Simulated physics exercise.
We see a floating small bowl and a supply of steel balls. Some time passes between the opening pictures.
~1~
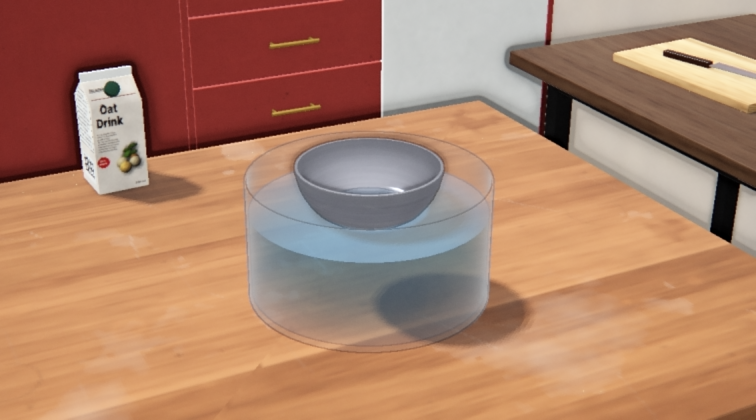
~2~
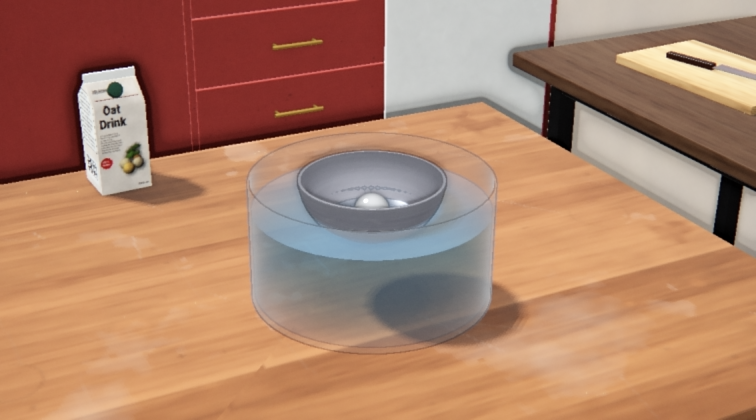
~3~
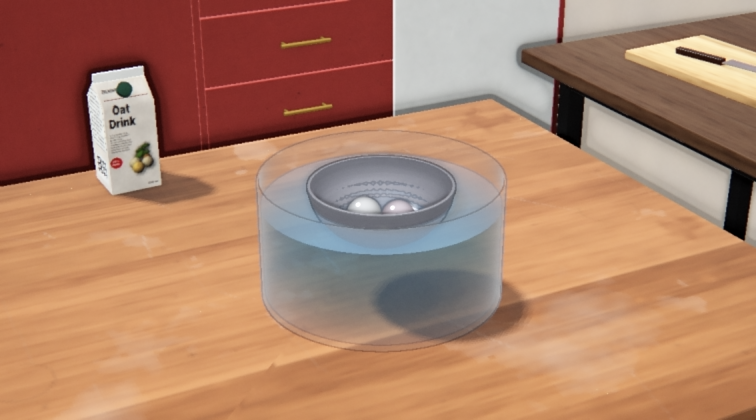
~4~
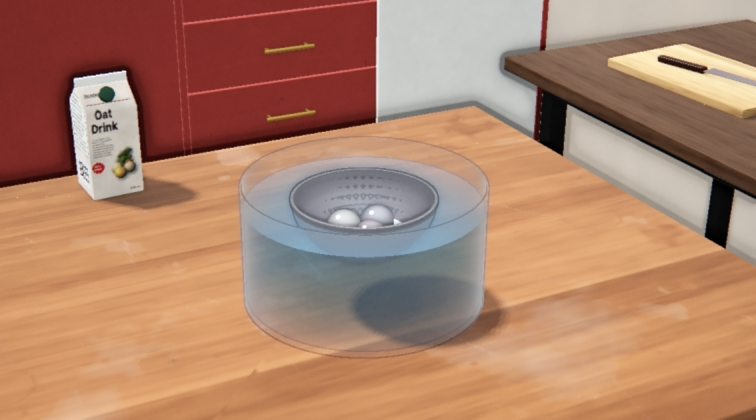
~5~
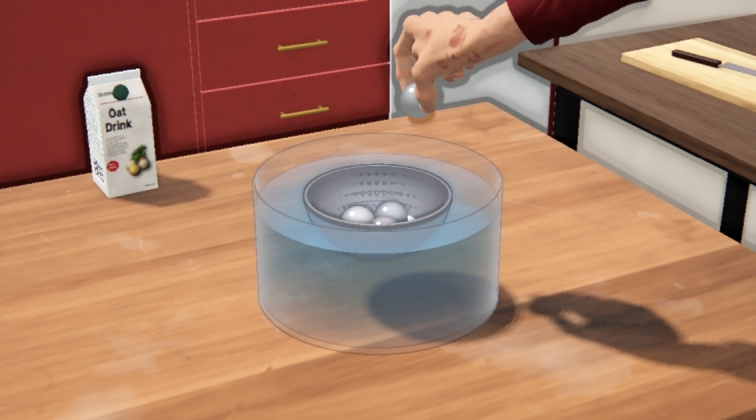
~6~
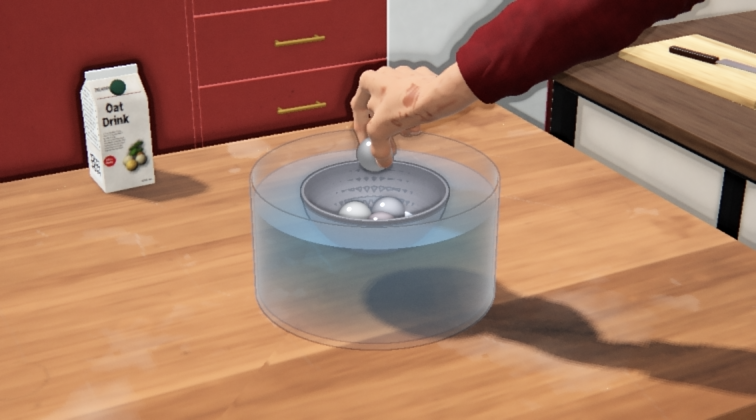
We see a small grey bowl floating in a clear container of water, sitting lower as shiny steel balls appear inside it, one after another; then a hand enters from the right and holds another ball just above the bowl.
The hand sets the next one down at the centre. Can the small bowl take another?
As it turns out, it is swamped.
Shortly, the steel ball is in and the small bowl dips.
Then, water pours in over its edge.
At the finish, the small bowl lies on the bottom with its load.
